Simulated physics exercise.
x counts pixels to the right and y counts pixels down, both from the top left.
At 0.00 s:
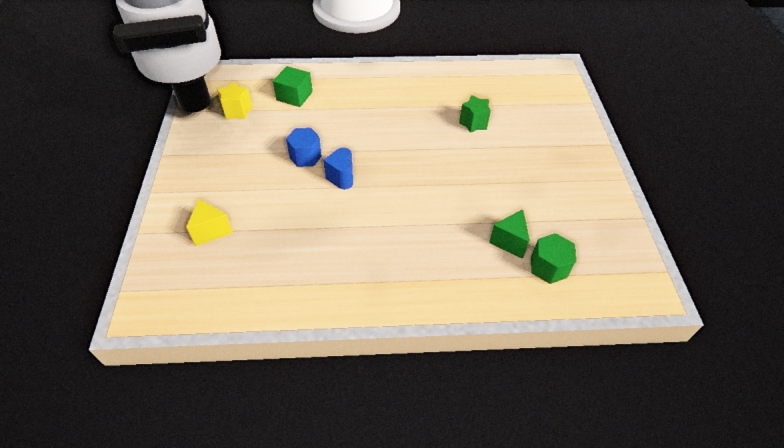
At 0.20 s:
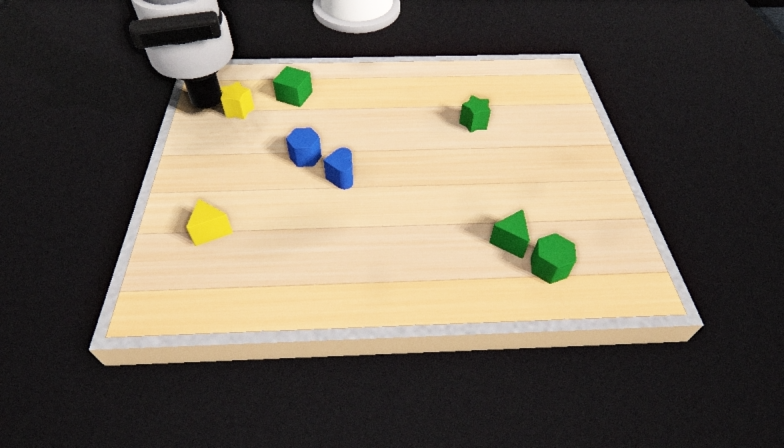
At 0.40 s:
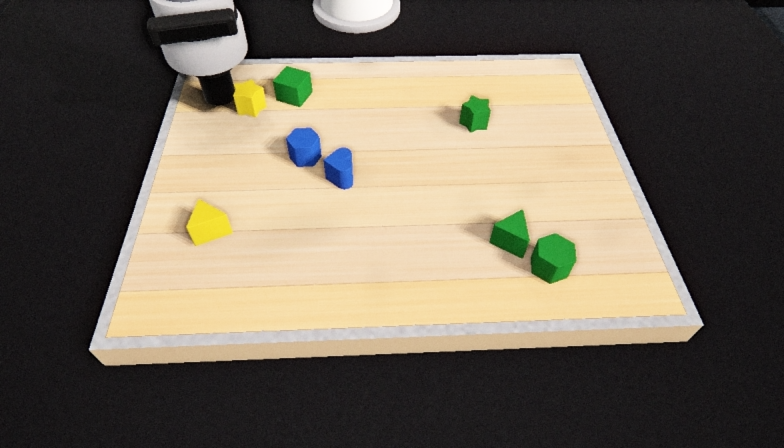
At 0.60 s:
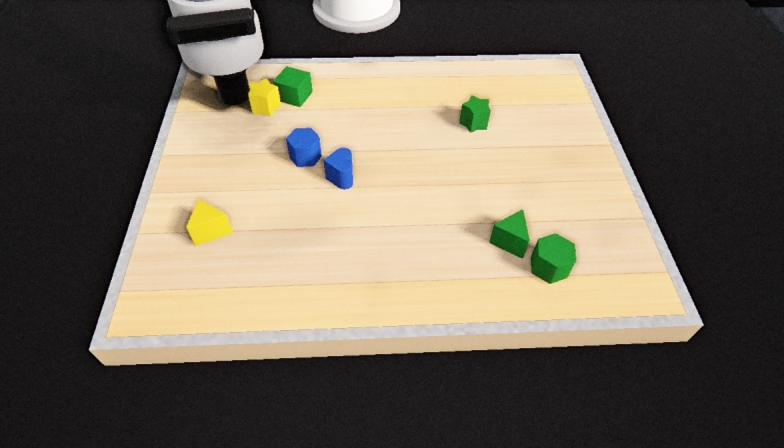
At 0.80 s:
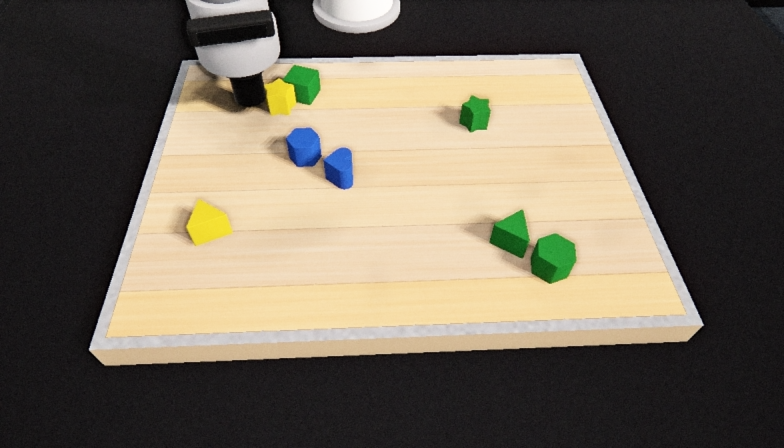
A robot arm pushes a small yellow block right until it nudges a green block.
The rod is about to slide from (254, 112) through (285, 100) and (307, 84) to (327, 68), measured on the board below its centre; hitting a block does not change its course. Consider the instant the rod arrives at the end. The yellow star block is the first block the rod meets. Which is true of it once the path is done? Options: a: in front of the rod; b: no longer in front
The one that fits is b, no longer in front.
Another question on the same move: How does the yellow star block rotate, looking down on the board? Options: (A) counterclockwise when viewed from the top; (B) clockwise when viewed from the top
B.
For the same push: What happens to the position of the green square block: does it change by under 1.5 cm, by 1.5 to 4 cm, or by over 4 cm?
It is going to finish beyond 4 cm from where it is now.
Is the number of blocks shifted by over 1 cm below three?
I expect so.
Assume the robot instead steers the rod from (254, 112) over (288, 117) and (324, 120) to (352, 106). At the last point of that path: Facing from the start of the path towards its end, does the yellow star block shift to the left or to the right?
Seen from start to end, it moves left.
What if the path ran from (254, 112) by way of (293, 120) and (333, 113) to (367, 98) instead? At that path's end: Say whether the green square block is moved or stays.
By the time the path is finished, it has moved at least a centimetre.
The first path, step by step. One third of the way, rod (282, 86); yellow star block (306, 86), turned 35° clockwise; green square block (327, 70), turned 45° anticlockwise.
Two thirds of the way, rod (305, 69); yellow star block (310, 85), turned 65° clockwise; green square block (336, 69), turned 40° anticlockwise.
At the end, rod (326, 54); yellow star block (310, 85), turned 65° clockwise; green square block (342, 65).
